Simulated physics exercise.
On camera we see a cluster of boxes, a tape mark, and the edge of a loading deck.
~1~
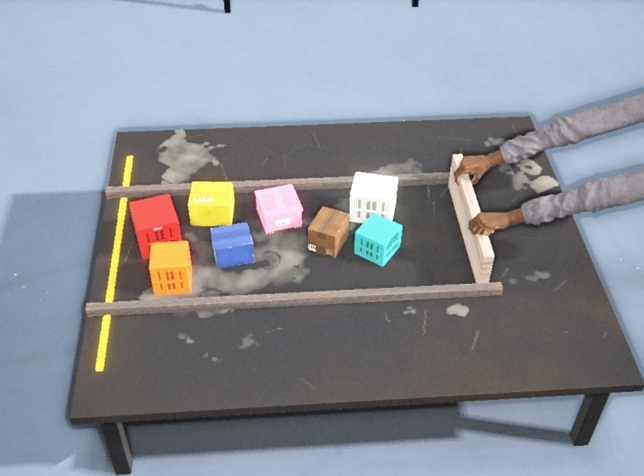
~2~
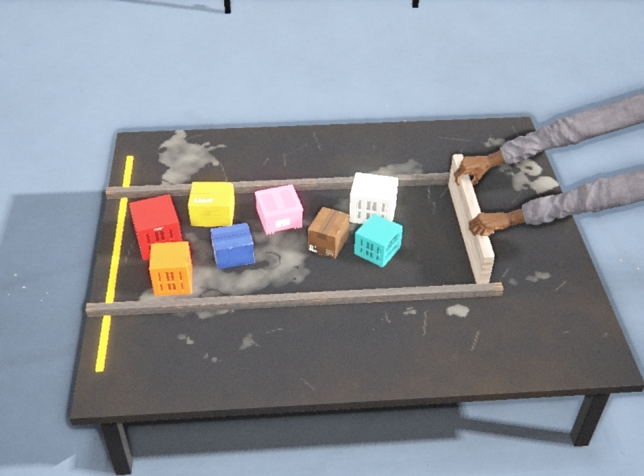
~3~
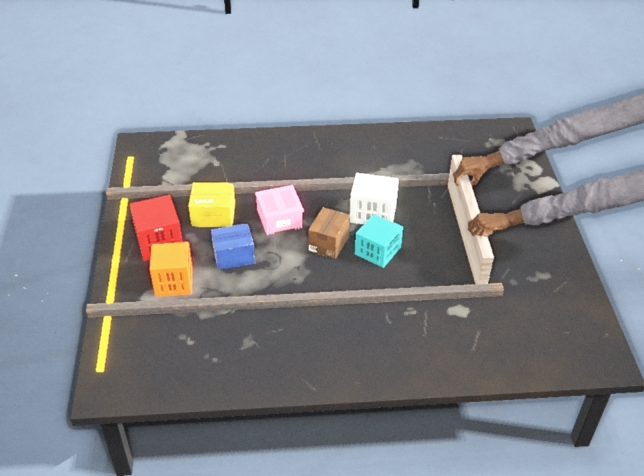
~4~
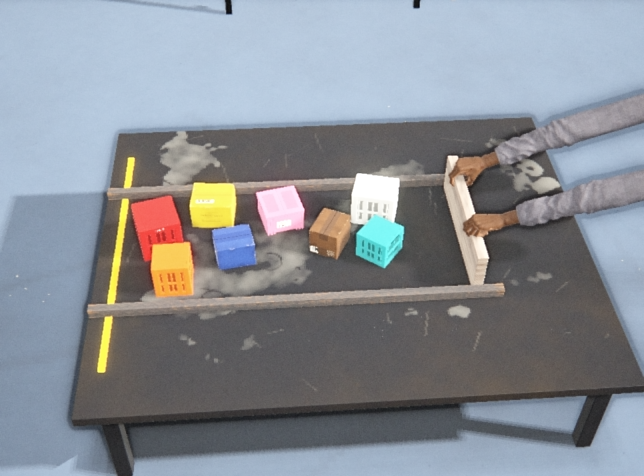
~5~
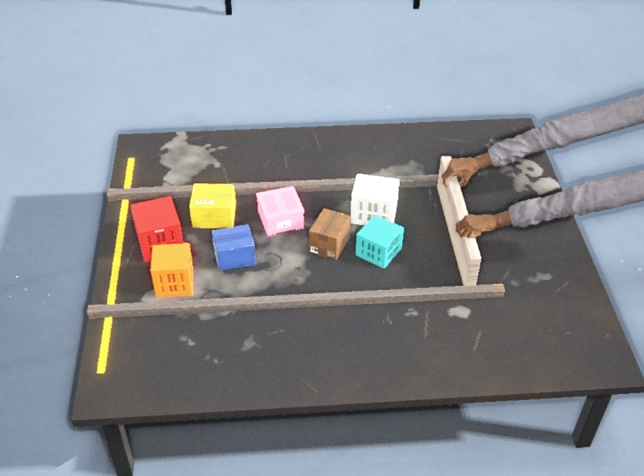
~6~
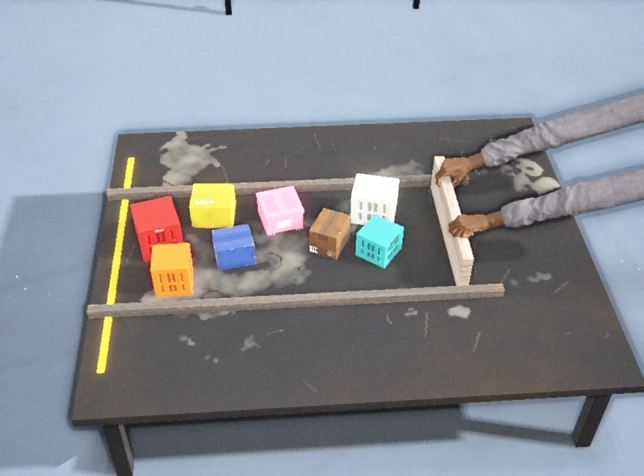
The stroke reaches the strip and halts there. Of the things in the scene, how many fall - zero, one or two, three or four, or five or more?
After that push, what drops off the edge is a minimum of five.
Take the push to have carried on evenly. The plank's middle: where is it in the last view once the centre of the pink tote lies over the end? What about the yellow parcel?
At (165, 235) for the pink tote; at (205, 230) for the yellow parcel.
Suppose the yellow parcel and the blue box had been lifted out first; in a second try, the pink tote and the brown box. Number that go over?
You'd see 5 fallen, and 5 in the other try.
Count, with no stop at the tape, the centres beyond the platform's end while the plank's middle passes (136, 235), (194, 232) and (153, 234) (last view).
5, 1 and 5.
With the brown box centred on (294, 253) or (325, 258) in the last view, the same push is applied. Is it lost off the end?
It topples off, then keeps its place.
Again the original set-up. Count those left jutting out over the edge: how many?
Result: 1.
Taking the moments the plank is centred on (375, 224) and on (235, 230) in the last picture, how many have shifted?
By the first moment it's 3, by the second it's 8.
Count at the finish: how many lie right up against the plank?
Tally at the end: 1.
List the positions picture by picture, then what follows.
Red crate (156, 227); orange crate (171, 268); yellow parcel (212, 204); plank (469, 218); tape (116, 250), in the first frame.
Orange crate (171, 269); brown box (329, 233), in the second frame.
Yellow parcel (212, 205); pink tote (279, 210), in the third frame.
Red crate (158, 228); turquoise crate (380, 241), in the fourth frame.
Orange crate (173, 270); plank (457, 220), in the fifth frame.
Red crate (157, 229); orange crate (172, 270); yellow parcel (213, 206); plank (450, 220); tape (118, 252), in the sixth frame.
Soon after, none off yet; red crate at rest near (157, 229); orange crate at rest near (172, 270); yellow parcel at rest near (213, 206).
Then, none off yet; red crate moved a little near (139, 231); orange crate moved about its own width near (128, 278); yellow parcel moved well along near (130, 202).
At rest, the number that fall off is five or more; fallen, white crate, brown box, pink tote, blue box, yellow parcel, orange crate and red crate.
